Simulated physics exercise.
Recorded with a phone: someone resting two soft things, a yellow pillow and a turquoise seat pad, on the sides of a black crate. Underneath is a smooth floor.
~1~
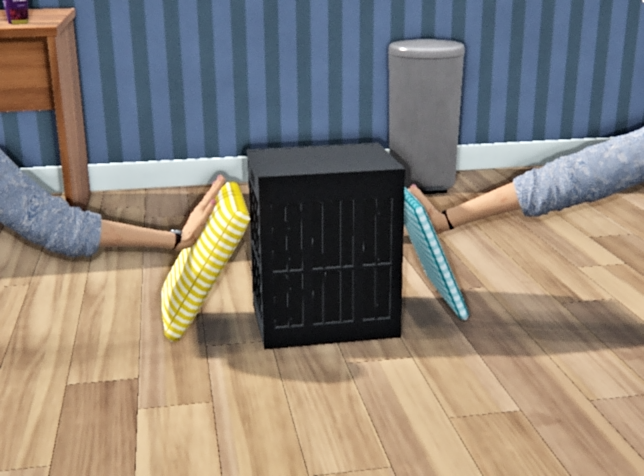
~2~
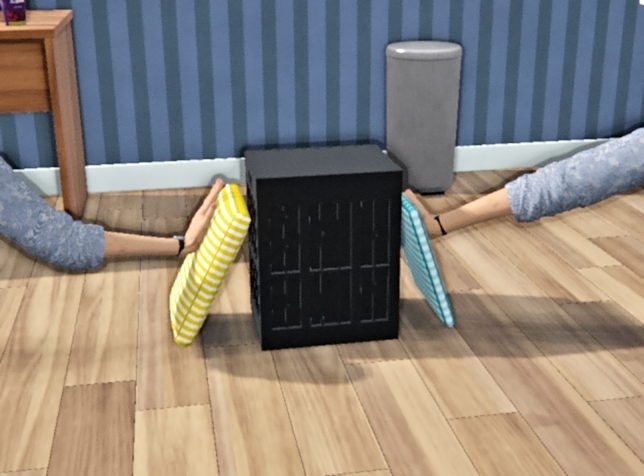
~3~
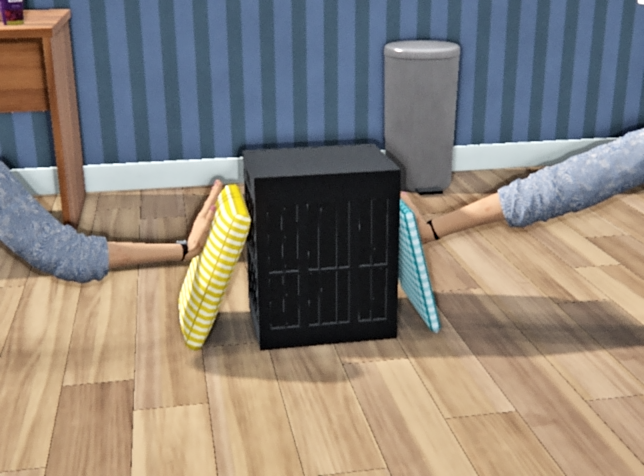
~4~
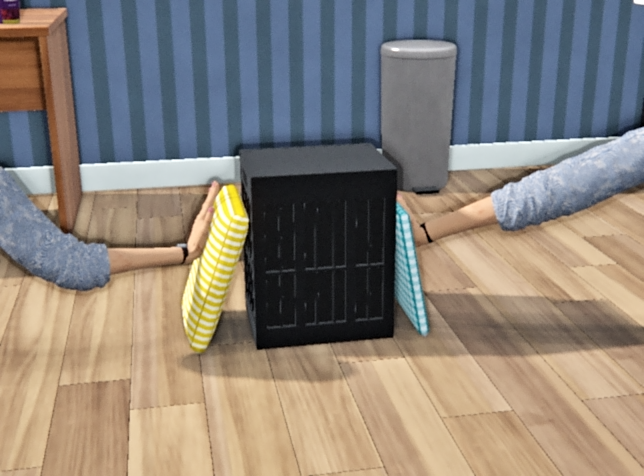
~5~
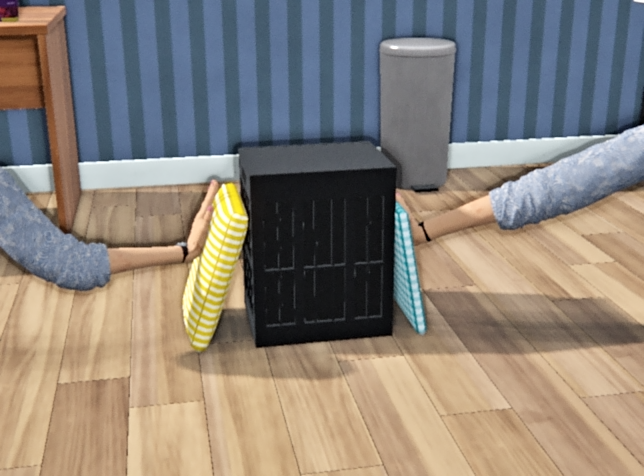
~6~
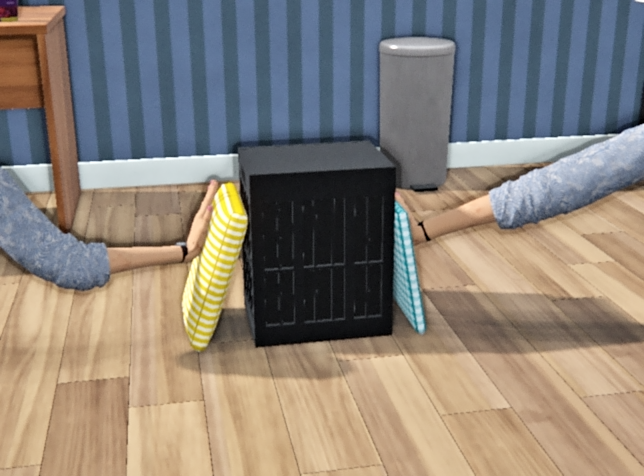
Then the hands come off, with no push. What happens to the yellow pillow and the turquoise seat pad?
My guess is the yellow pillow won't come down; my guess is the turquoise seat pad won't come down.
Then, 0.22 s on from there, pillow propped as before near (215, 264); seat pad propped as before near (396, 254).
In the end, pillow propped as before near (215, 264); seat pad propped as before near (396, 254). The yellow pillow remains propped up and the turquoise seat pad keeps leaning.
